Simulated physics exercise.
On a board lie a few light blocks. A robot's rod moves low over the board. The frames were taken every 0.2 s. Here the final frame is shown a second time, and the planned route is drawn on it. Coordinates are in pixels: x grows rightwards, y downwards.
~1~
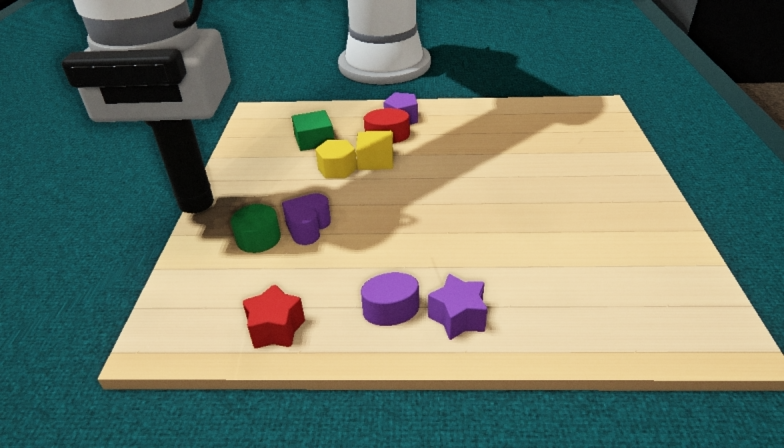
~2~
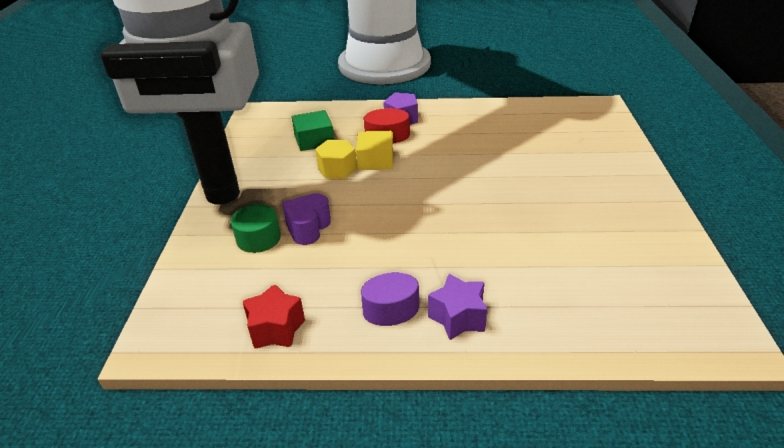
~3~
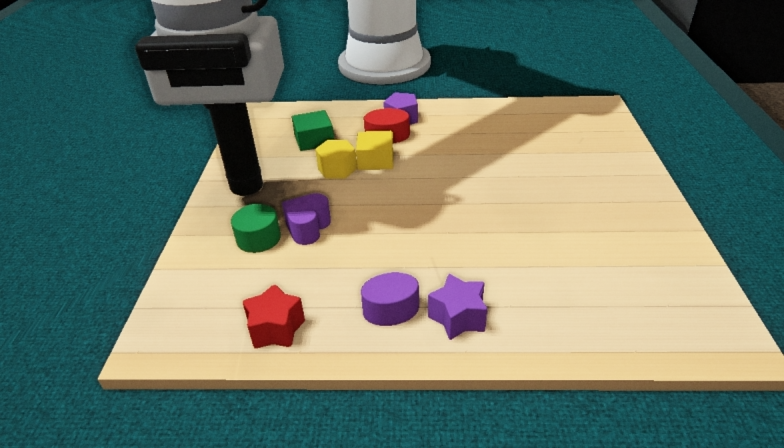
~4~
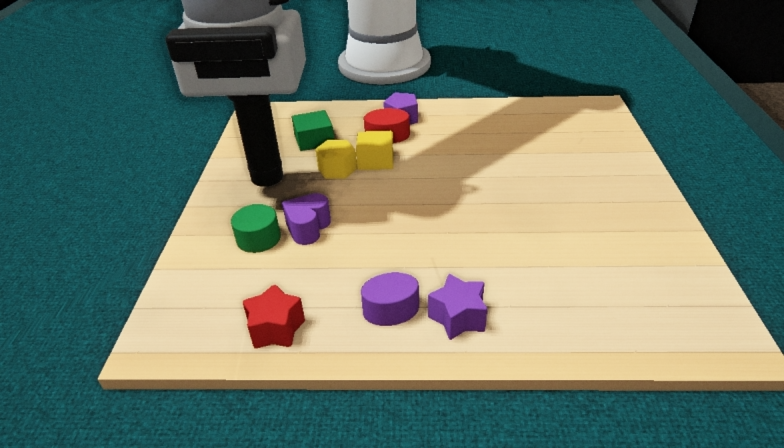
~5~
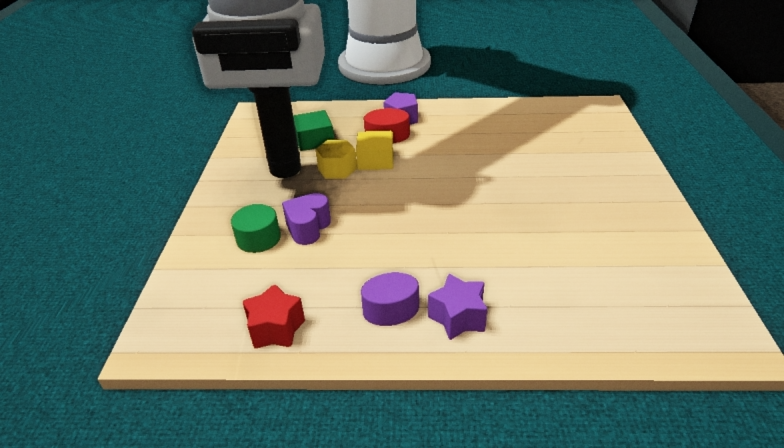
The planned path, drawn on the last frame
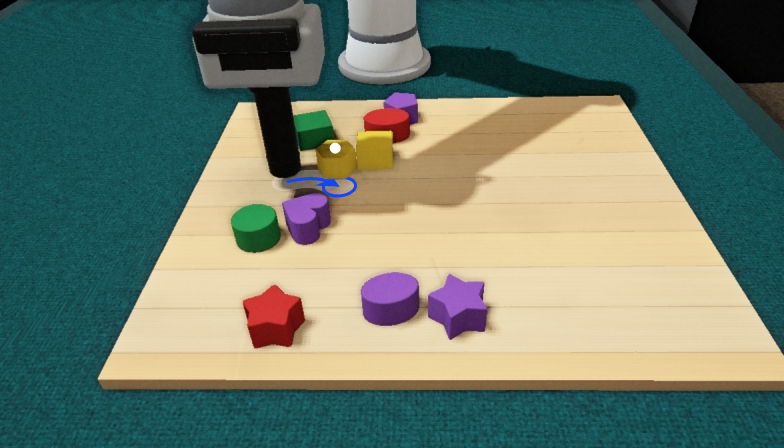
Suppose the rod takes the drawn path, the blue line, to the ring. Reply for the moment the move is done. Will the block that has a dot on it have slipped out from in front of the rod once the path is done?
I expect so.
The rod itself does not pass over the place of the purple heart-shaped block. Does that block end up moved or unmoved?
Still in place.
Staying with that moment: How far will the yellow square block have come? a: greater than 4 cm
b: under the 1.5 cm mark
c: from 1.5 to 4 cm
Letter c.
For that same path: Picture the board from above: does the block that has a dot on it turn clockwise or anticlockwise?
Seen from above, its turn is counter-clockwise.
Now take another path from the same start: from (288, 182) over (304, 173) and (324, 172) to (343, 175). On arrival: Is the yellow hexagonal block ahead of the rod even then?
My answer is yes.
Path on the board, from (288, 182) via (307, 179) and (325, 180), ending at (340, 186); the dot is on the yellow hexagonal block.
The first path, step by step. Halfway along, rod (315, 168); yellow hexagonal block (344, 148); yellow square block (380, 138).
At the end, rod (338, 175); purple heart-shaped block in place; yellow hexagonal block (360, 150), turned 20° anticlockwise; yellow square block (389, 136), turned 30° anticlockwise.
